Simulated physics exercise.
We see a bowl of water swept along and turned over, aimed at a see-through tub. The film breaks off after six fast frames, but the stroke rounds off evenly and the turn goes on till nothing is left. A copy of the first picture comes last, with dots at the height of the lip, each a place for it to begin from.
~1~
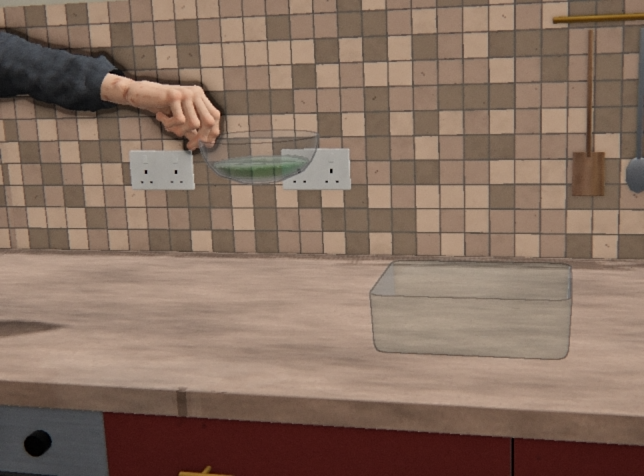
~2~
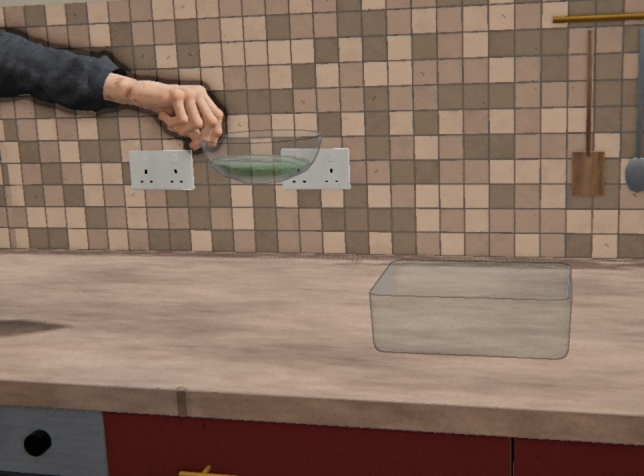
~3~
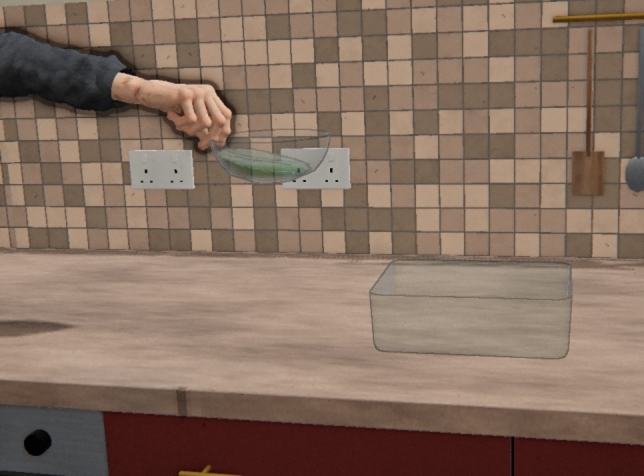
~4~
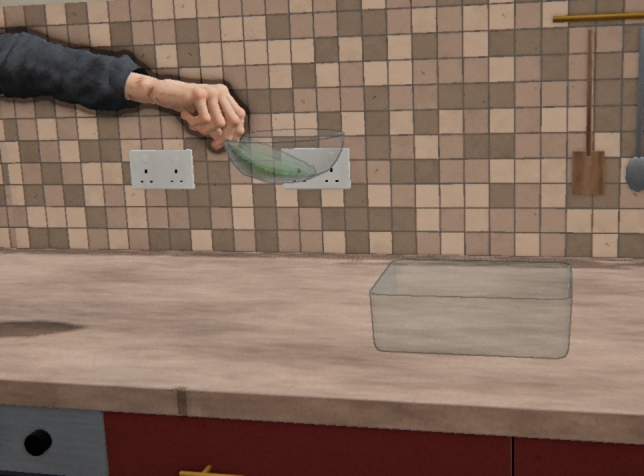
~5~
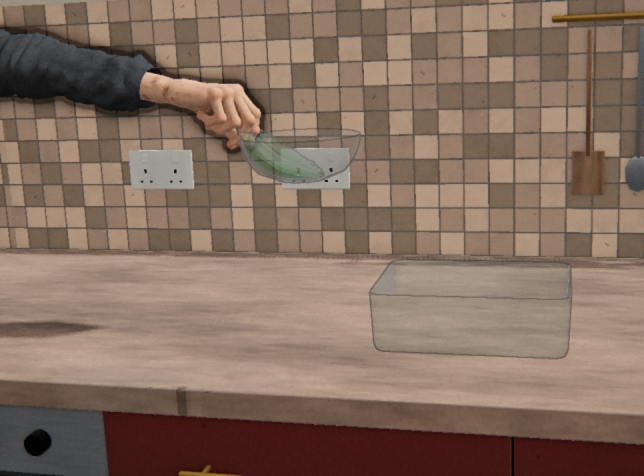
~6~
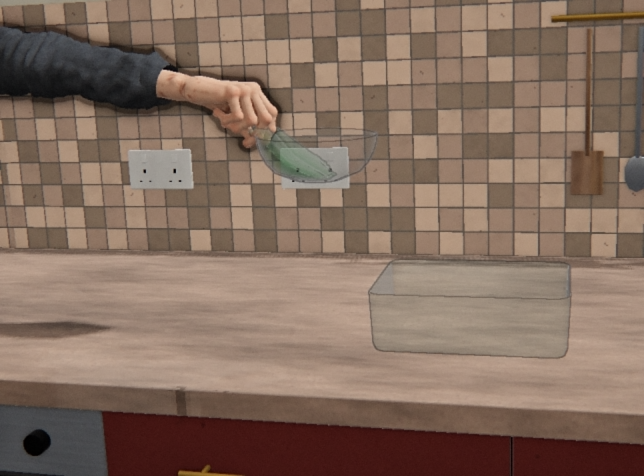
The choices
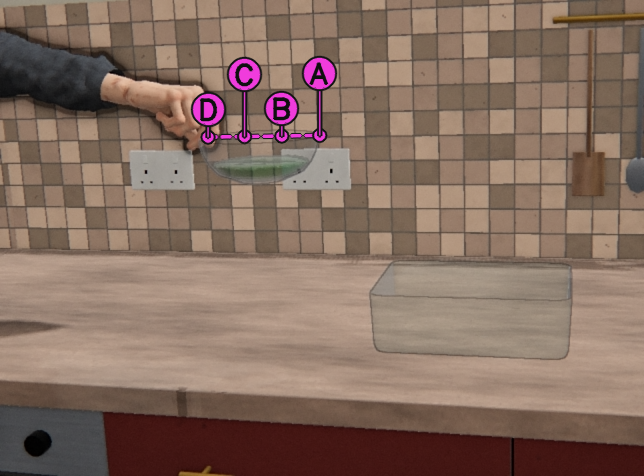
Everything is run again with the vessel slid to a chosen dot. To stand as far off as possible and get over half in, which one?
C will do.
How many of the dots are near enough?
Three of them.
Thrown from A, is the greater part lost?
No.
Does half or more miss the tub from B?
No, that is safe.
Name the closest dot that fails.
D.
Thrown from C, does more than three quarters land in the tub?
No, less.
In magenta, A at (319, 135); B at (281, 136); C at (244, 136); D at (208, 137).
With A, about 75 % lands in the tub, 10 % falls short and 16 % goes beside or beyond.
With B, about 75 % lands in the tub, 15 % falls short and 11 % goes beside or beyond.
With C, about 63 % lands in the tub, 28 % falls short and 9 % goes beside or beyond.
With D, about 38 % lands in the tub, 58 % falls short and 4 % goes beside or beyond.
